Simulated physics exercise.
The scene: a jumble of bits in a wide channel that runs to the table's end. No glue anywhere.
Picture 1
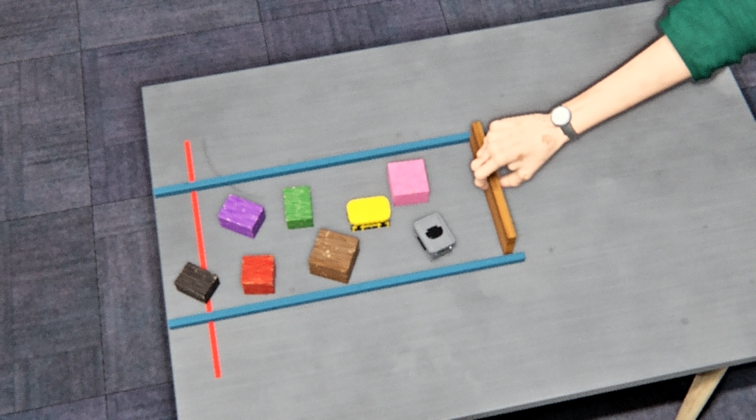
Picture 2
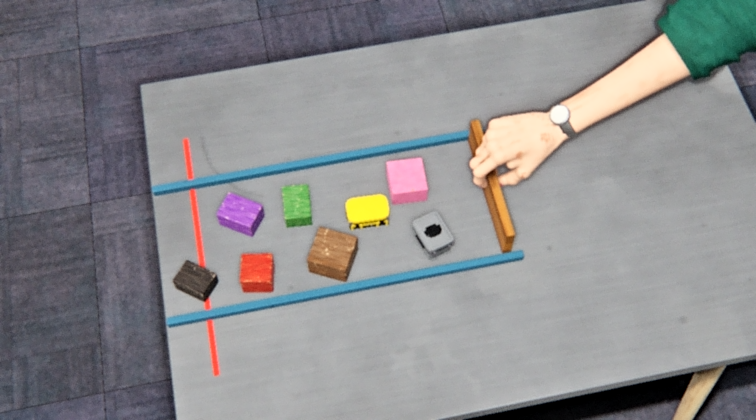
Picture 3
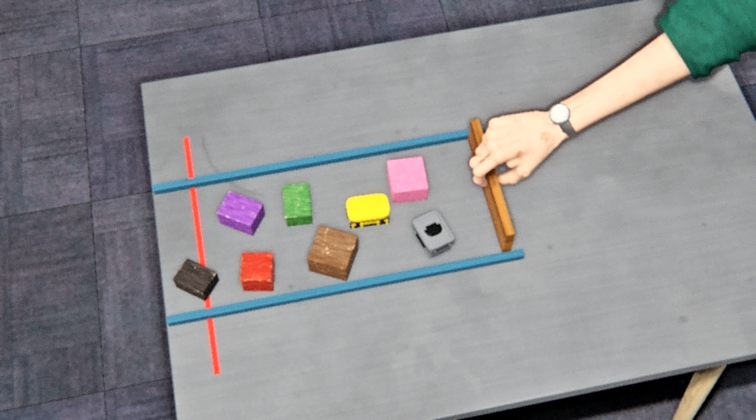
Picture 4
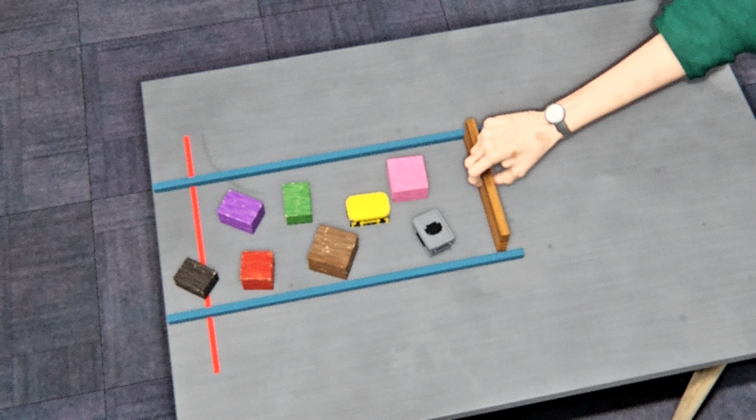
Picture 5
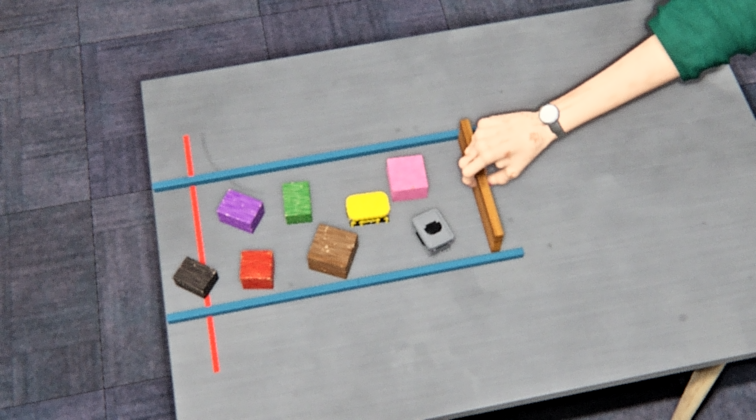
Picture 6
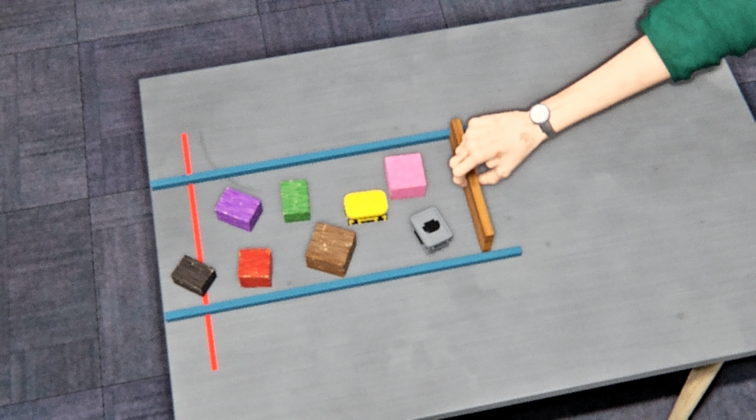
At the start, a hand holds a wooden board upright at the right end of a channel between two blue strips, with colourful blocks scattered toward a red line. The hand then slides the board slightly left, closer to the pink and grey pieces, while the blocks stay put.
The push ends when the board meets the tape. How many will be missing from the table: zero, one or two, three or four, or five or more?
The number that fall off is five or more.
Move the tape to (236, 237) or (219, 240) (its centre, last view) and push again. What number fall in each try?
Try by try, 3 and 3.
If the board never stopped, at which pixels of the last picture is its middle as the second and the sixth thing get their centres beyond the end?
Its middle is around (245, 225) and later (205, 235).
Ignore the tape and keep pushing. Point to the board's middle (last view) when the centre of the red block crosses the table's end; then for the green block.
About (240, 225), and (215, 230) for the other.
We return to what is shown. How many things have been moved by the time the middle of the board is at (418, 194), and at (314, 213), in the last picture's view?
First 3, then 7.
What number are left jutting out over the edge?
It comes to 0.
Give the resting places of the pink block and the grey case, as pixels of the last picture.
Near (176, 217) and (187, 275).
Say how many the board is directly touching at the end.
In contact: 2.
Soon after, none off yet; black block at rest near (194, 276); purple block at rest near (239, 210); red block at rest near (256, 268).
After that, none off yet; black block at rest near (194, 276); purple block displaced a little near (217, 210); red block displaced a little near (238, 273).
And then, one off so far; black block on its way down near (148, 345); purple block displaced well along near (153, 212); red block displaced well along near (166, 287).
In the end, the number that fall off is five or more; gone, yellow case, brown block, green block, red block, purple block and black block.
